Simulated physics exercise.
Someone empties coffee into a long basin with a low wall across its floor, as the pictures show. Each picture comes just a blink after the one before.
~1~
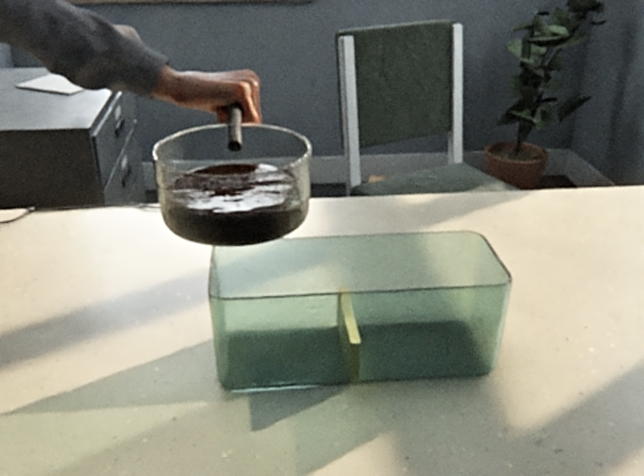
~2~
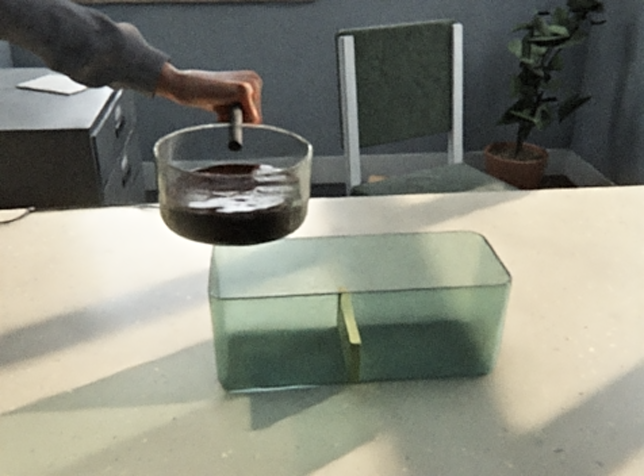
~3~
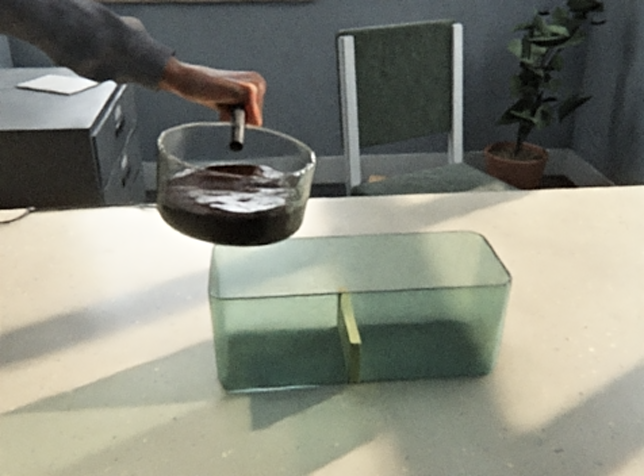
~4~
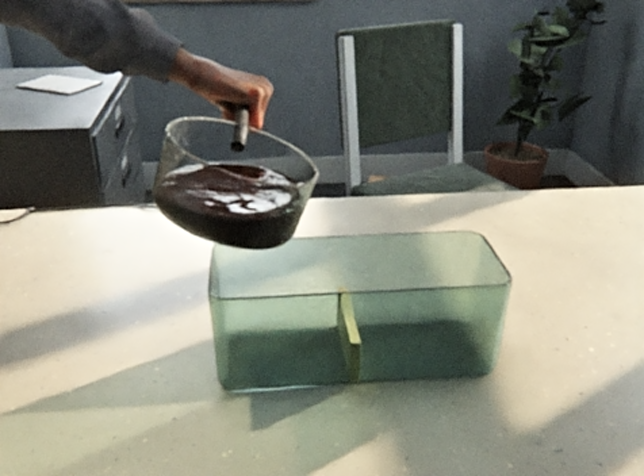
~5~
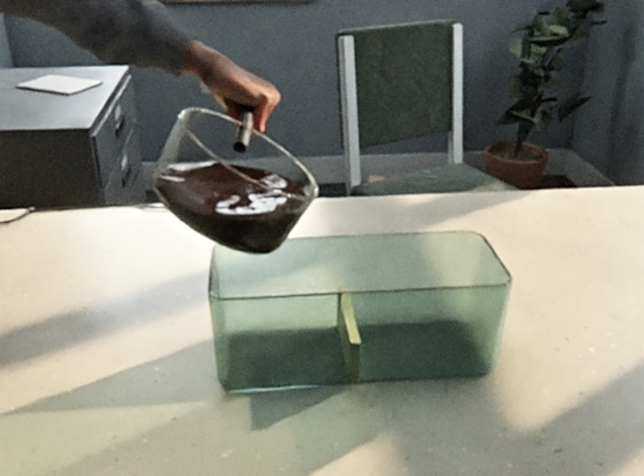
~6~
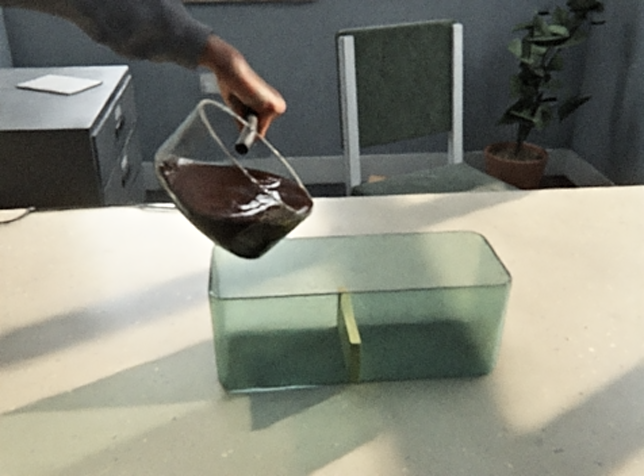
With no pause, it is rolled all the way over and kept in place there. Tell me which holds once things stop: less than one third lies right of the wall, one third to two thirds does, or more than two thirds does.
The quantity right of the wall will come in below one third.
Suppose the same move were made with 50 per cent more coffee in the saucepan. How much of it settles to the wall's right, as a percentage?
Estimate: Around 30 per cent.
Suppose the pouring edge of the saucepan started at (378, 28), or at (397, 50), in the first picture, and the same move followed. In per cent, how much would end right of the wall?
About 85 % the first time, about 85 % the second.
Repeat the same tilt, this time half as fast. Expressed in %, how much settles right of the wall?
Around 25 in a hundred.
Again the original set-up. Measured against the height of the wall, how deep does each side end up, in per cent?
50 per cent left, 10 per cent right.
A moment on, the saucepan is tipped on its side and 28 per cent is still to pour, 44 is left of the wall and 6 right of it.
Next, the saucepan is tipped on its side and 13 per cent is still to pour, 72 is left of the wall and 10 right of it.
Then the saucepan is tipped on its side and 3 per cent is still to pour, 79 is left of the wall and 12 right of it.
Later the saucepan is tipped on its side and 1 per cent is still to pour, 84 is left of the wall and 13 right of it.
In the end 85 per cent lies left of the wall, 13 right of it and 2 outside.
